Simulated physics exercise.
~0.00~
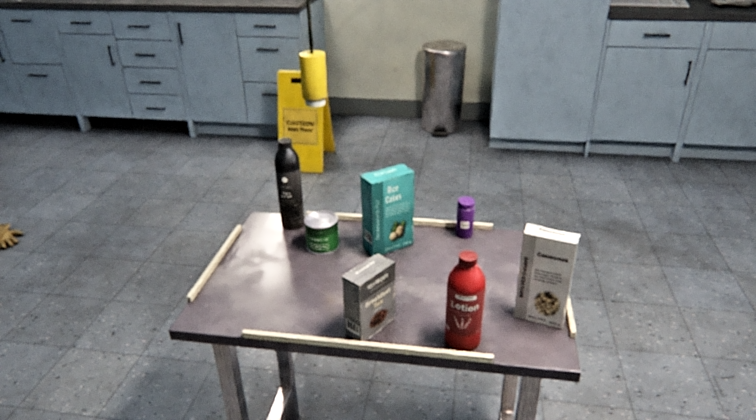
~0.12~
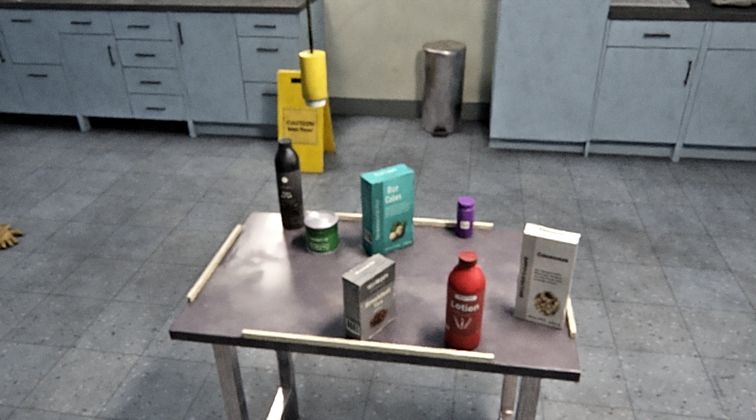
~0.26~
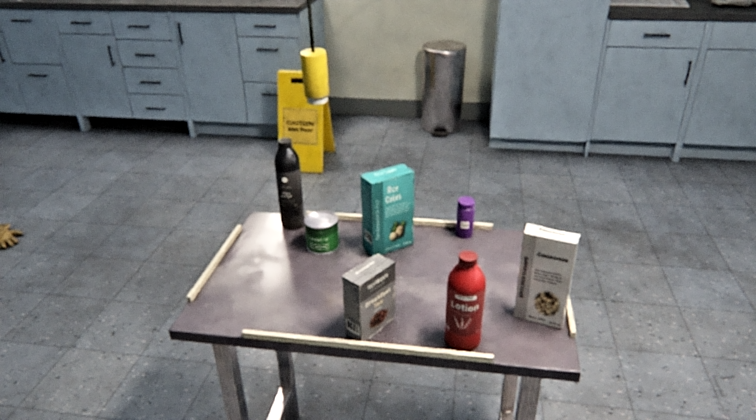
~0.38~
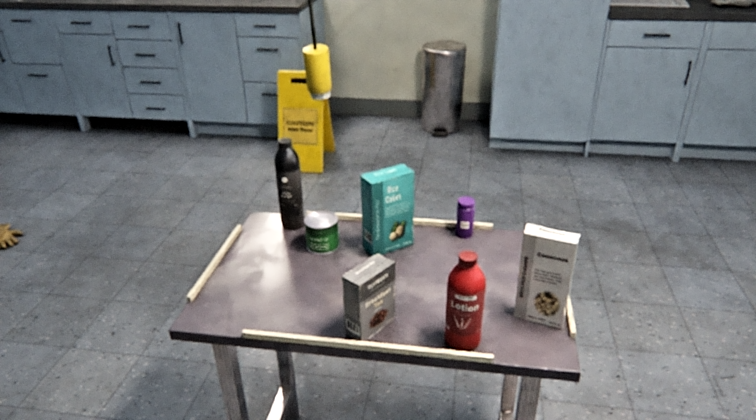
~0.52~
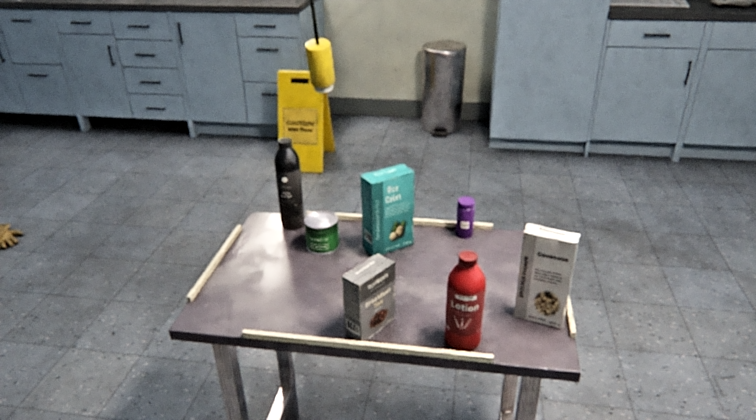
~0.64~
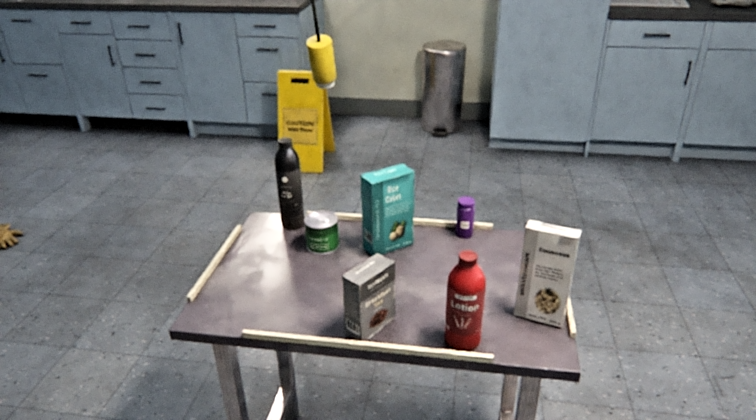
At the start, seven closed packets and containers stand still on a low-railed table, with a yellow object hanging behind them. The hanging object gradually swings away and slightly right while the items keep their places, and then, at the end, the white packet tilts slightly off its base.
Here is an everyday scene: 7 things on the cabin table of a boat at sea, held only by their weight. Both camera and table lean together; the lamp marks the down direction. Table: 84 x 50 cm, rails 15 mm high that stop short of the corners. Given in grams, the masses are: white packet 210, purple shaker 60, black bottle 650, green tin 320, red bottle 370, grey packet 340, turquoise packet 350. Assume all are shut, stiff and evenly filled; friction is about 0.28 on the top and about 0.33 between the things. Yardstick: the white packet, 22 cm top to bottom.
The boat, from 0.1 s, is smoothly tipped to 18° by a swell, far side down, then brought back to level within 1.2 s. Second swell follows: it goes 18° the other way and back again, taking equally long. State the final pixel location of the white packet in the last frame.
Its final location is about (532, 255).
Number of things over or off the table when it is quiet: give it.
That comes to 1.
After 0.94 s, heel 12°, far side down; white packet on its side near (548, 269); turquoise packet moved 2 cm; grey packet moved 2 cm.
After 1.24 s, boat level; white packet on its side near (532, 249); turquoise packet moved 3 cm; grey packet moved 3 cm.
In the end (3.0 s), toppled on the table, white packet; the other 6 under 5 cm from the start. In the last view, white packet near (532, 255).
